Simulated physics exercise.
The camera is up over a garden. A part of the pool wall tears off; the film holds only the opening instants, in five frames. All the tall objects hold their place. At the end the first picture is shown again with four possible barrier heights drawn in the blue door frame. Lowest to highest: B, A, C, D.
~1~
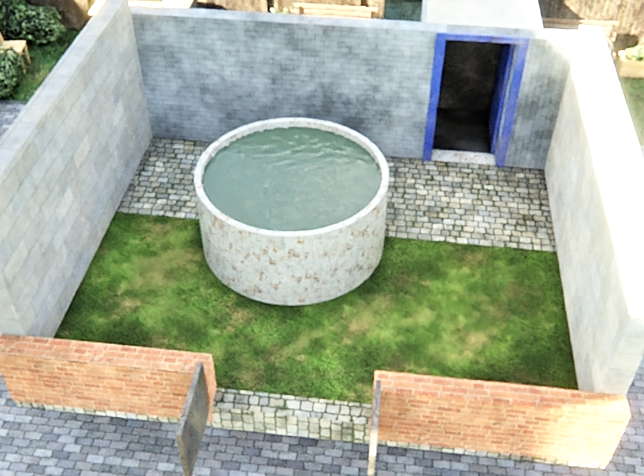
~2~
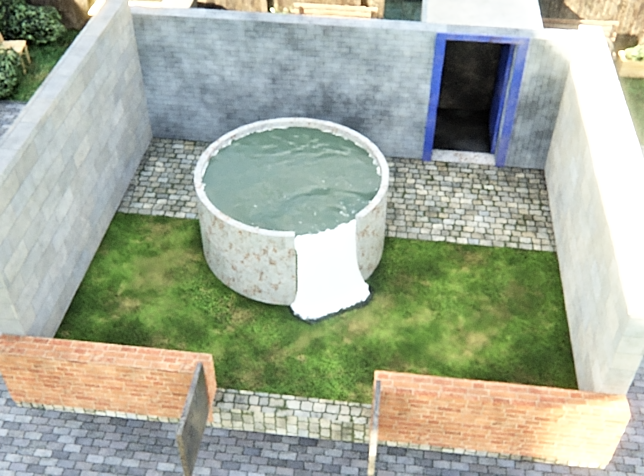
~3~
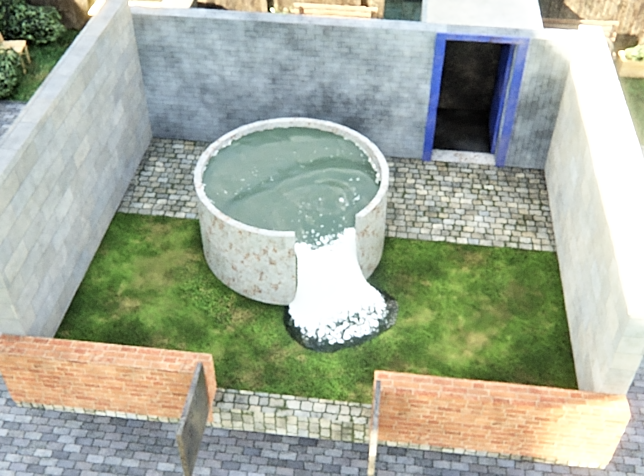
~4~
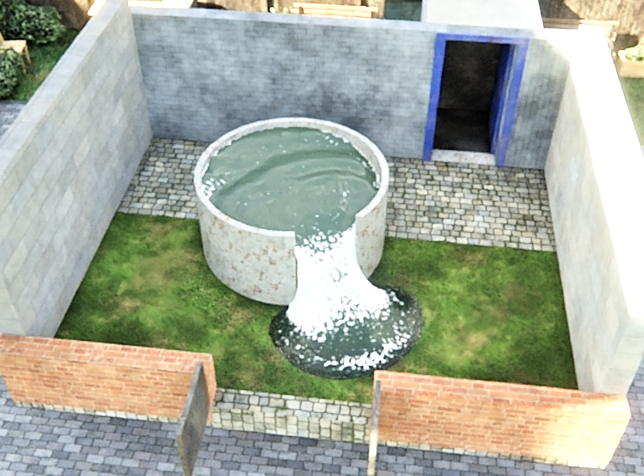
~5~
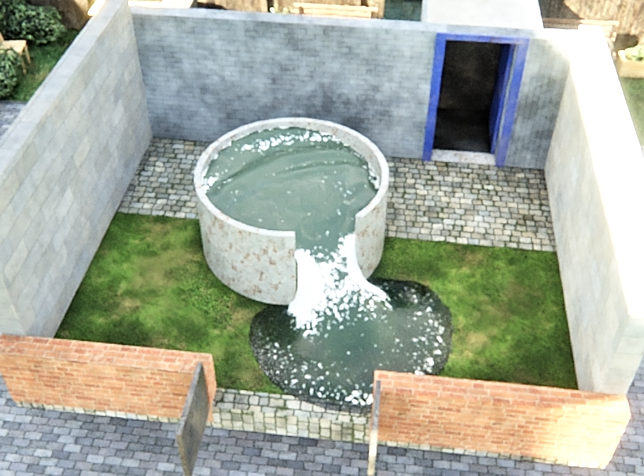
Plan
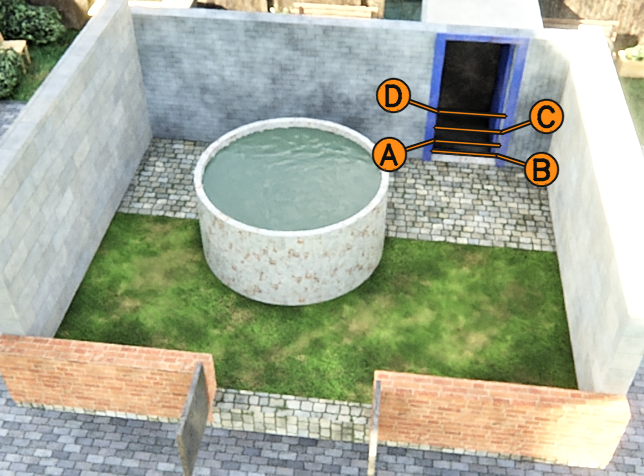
In this clip, a round pool of still water stands in a walled garden with a blue doorway; a gap appears in its front side, and foamy water pours through, spreading in a widening dark puddle across the grass.
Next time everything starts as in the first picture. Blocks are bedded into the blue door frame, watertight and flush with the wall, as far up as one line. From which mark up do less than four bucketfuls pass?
Go for B.
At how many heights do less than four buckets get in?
All of the four.
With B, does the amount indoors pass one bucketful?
No, it does not.
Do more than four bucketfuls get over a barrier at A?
No.
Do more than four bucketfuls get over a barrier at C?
No, not at all.
On the marked copy, A at (466, 143); B at (464, 153); C at (468, 129); D at (471, 113); from the bottom up B, A, C, D.
With A, nothing gets over.
With B, a splash gets over, under a bucket.
With C, nothing gets over.
With D, nothing gets over.
